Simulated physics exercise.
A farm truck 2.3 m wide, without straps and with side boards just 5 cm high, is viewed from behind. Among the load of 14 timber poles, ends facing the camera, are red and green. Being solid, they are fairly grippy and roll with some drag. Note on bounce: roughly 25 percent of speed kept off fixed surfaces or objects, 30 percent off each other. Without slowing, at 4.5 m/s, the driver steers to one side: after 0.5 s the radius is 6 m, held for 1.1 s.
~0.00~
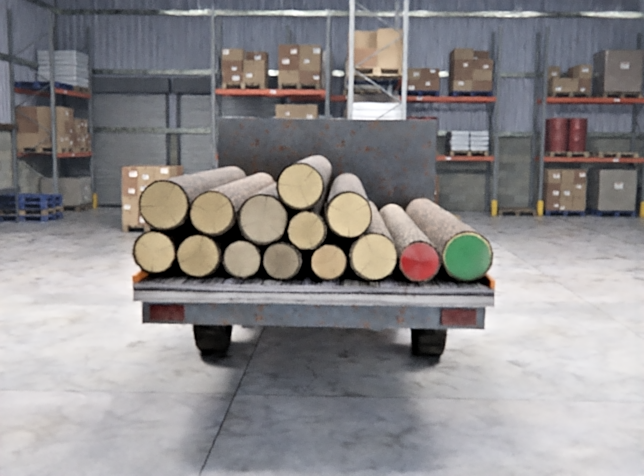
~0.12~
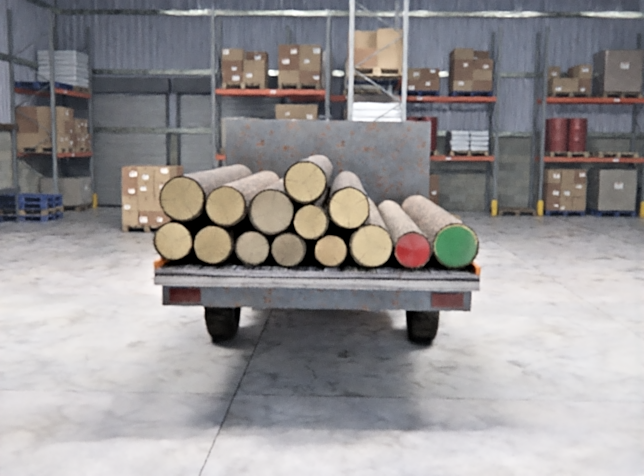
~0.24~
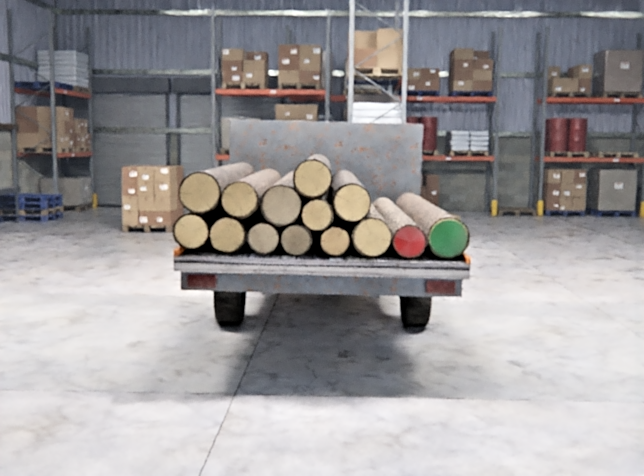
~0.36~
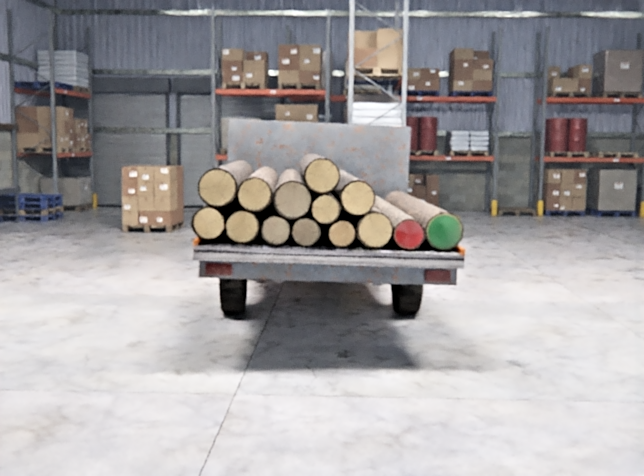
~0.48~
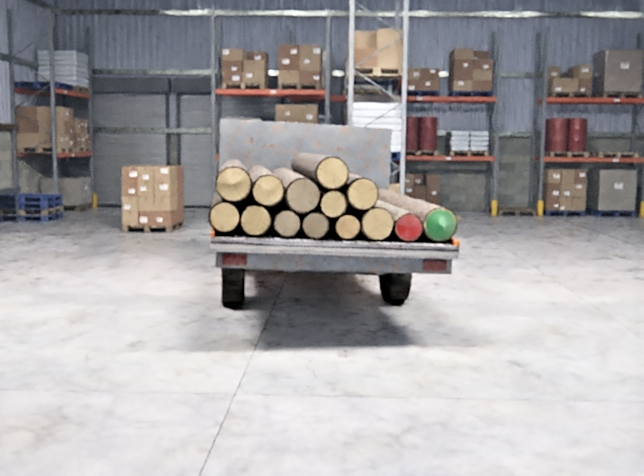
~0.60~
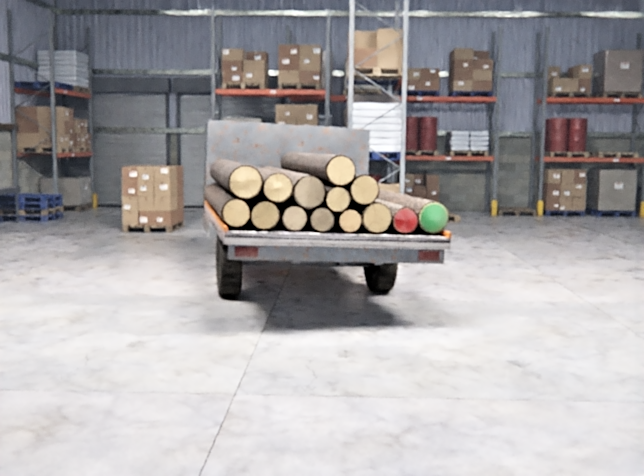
A truck carrying stacked poles drives away across a warehouse, then turns left, leaning slightly right.
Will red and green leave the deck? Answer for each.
Result - red is lost over the side; Green is lost over the side.
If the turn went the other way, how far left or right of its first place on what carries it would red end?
It would finish around 85 centimetres left of its start.
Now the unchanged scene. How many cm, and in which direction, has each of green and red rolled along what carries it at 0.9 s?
Green 10 cm right, red 15 cm right.
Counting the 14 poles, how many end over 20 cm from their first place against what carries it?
That makes 14 in total.
By 0.9 s, red is on the deck, 35 cm from the right edge, rolling right; green is on the deck, 5 cm from the right edge, rolling right; 0 of 14 are off.
By 1.2 s, red is on the deck, 10 cm from the right edge, rolling right; green is over the right board and falling; 1 of 14 is off.
By 1.5 s, red is over the right board and falling; green is over the right board and gone; 3 of 14 are off.
Finally (4.1 s), red is over the right board and gone; green is over the right board and gone; 8 of 14 are off.
